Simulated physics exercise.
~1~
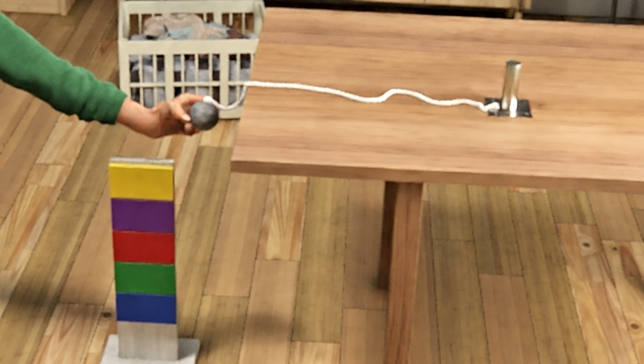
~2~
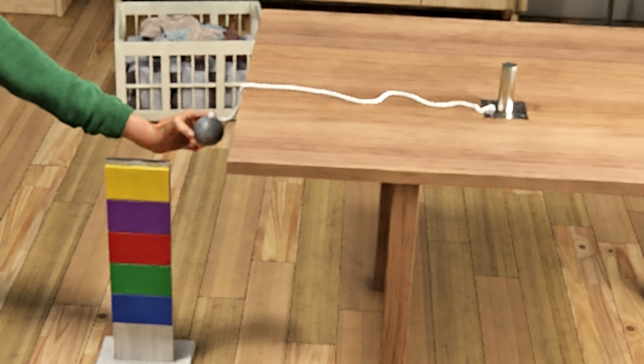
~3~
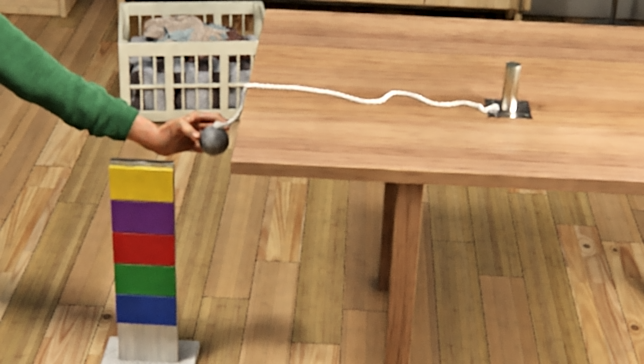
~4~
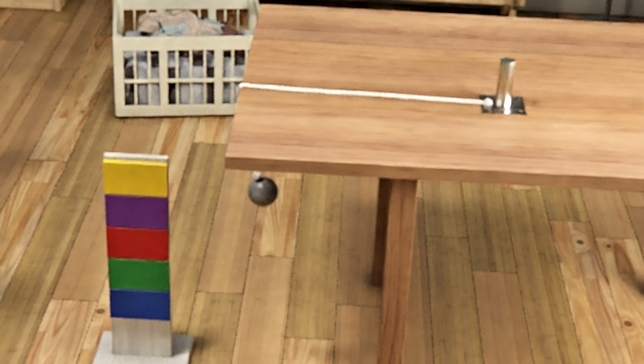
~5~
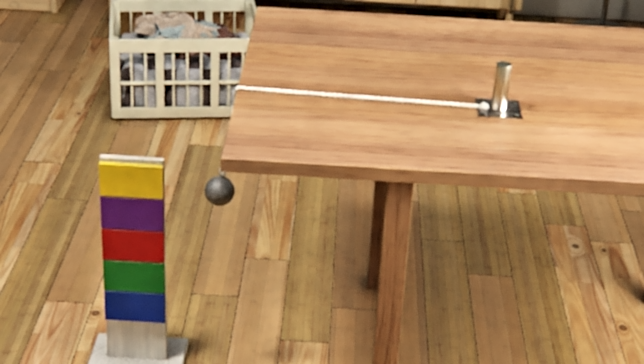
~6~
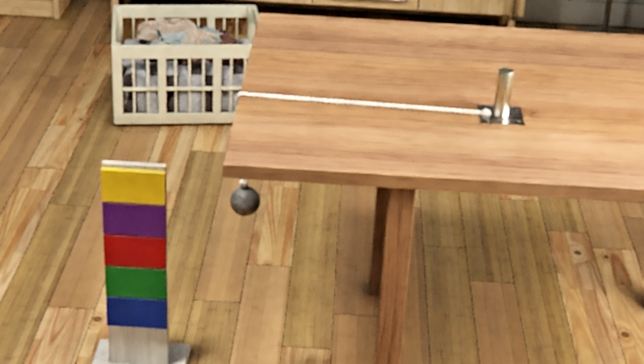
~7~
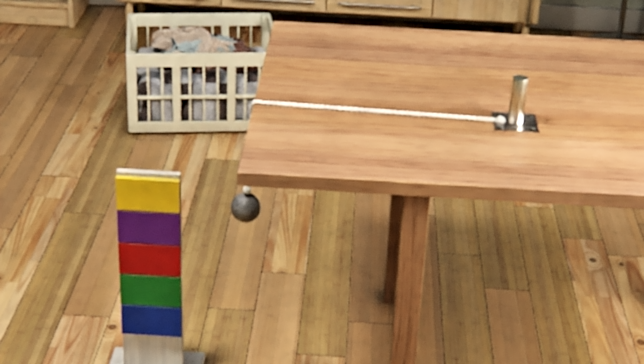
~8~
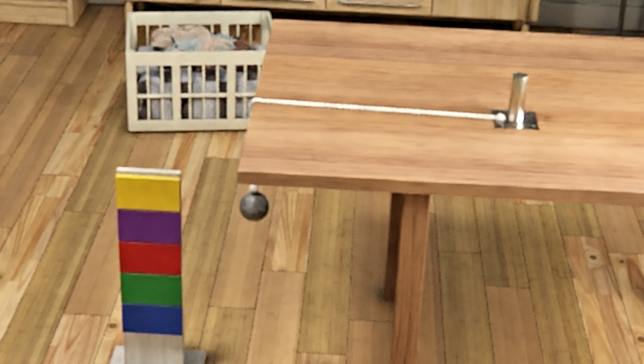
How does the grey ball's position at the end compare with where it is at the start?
At the start the grey ball is held in a hand above the level of the yellow band. At the end it hangs on the cord lower and further right, just below the table's edge and level with the yellow band.
